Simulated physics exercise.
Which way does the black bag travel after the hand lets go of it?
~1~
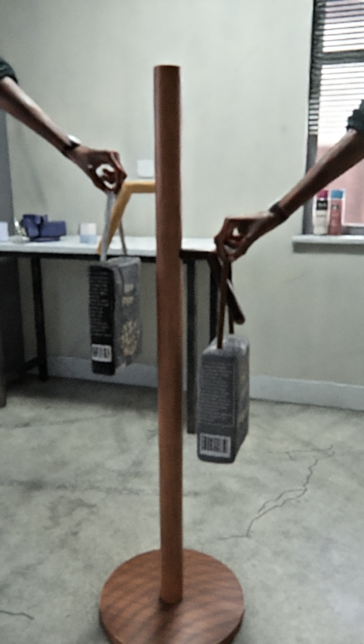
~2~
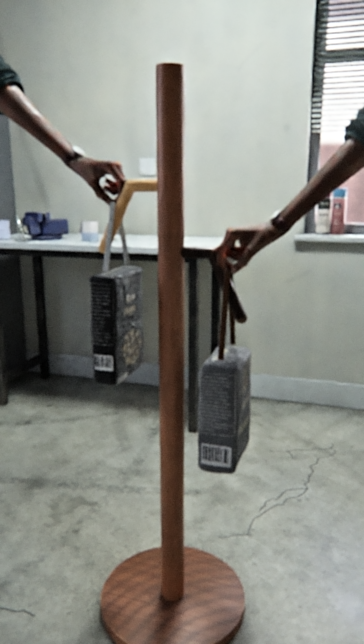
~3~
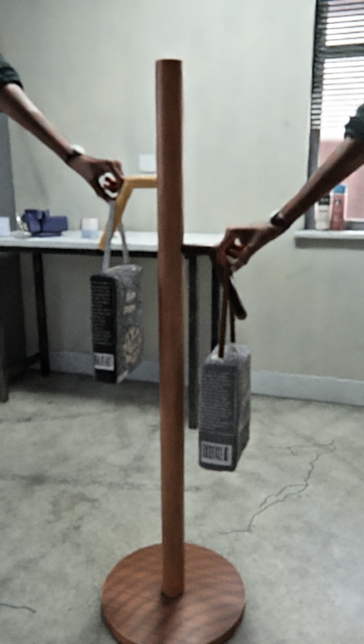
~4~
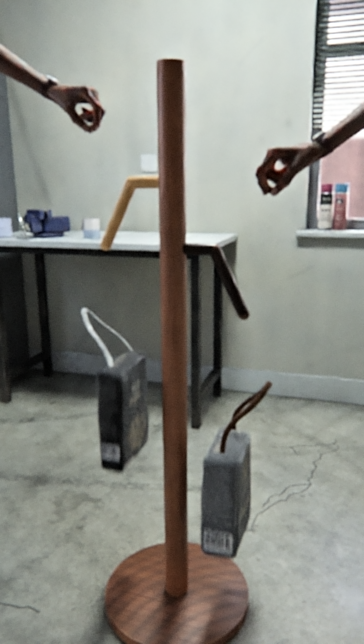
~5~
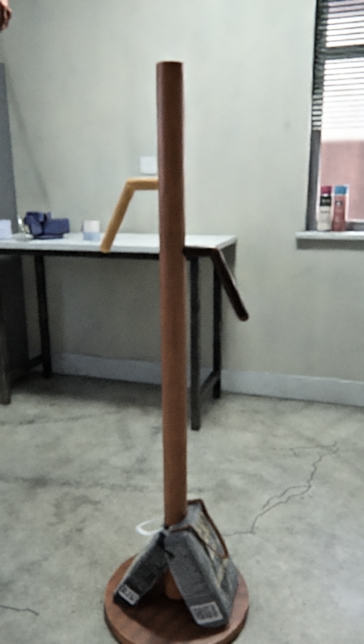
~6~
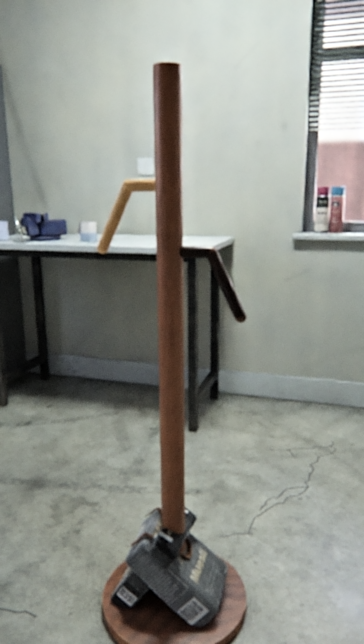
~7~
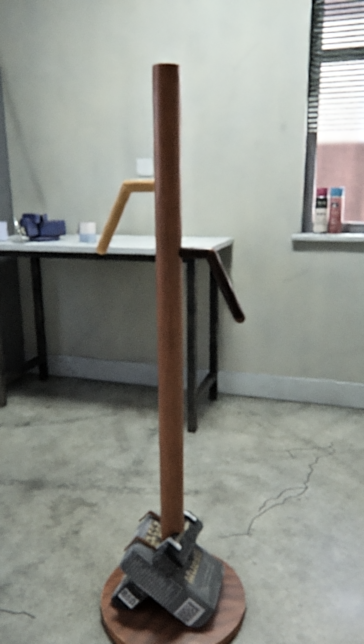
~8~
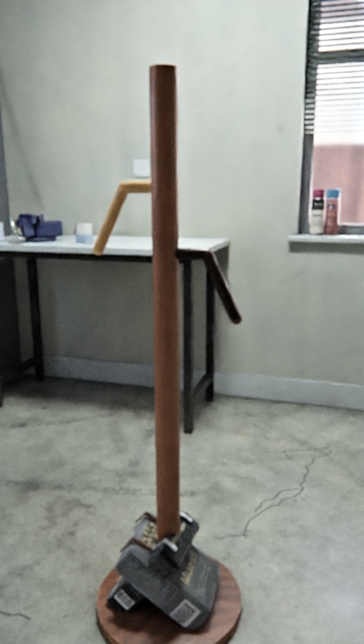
The black bag moves down, dropping from beside the left peg to the foot of the stand.
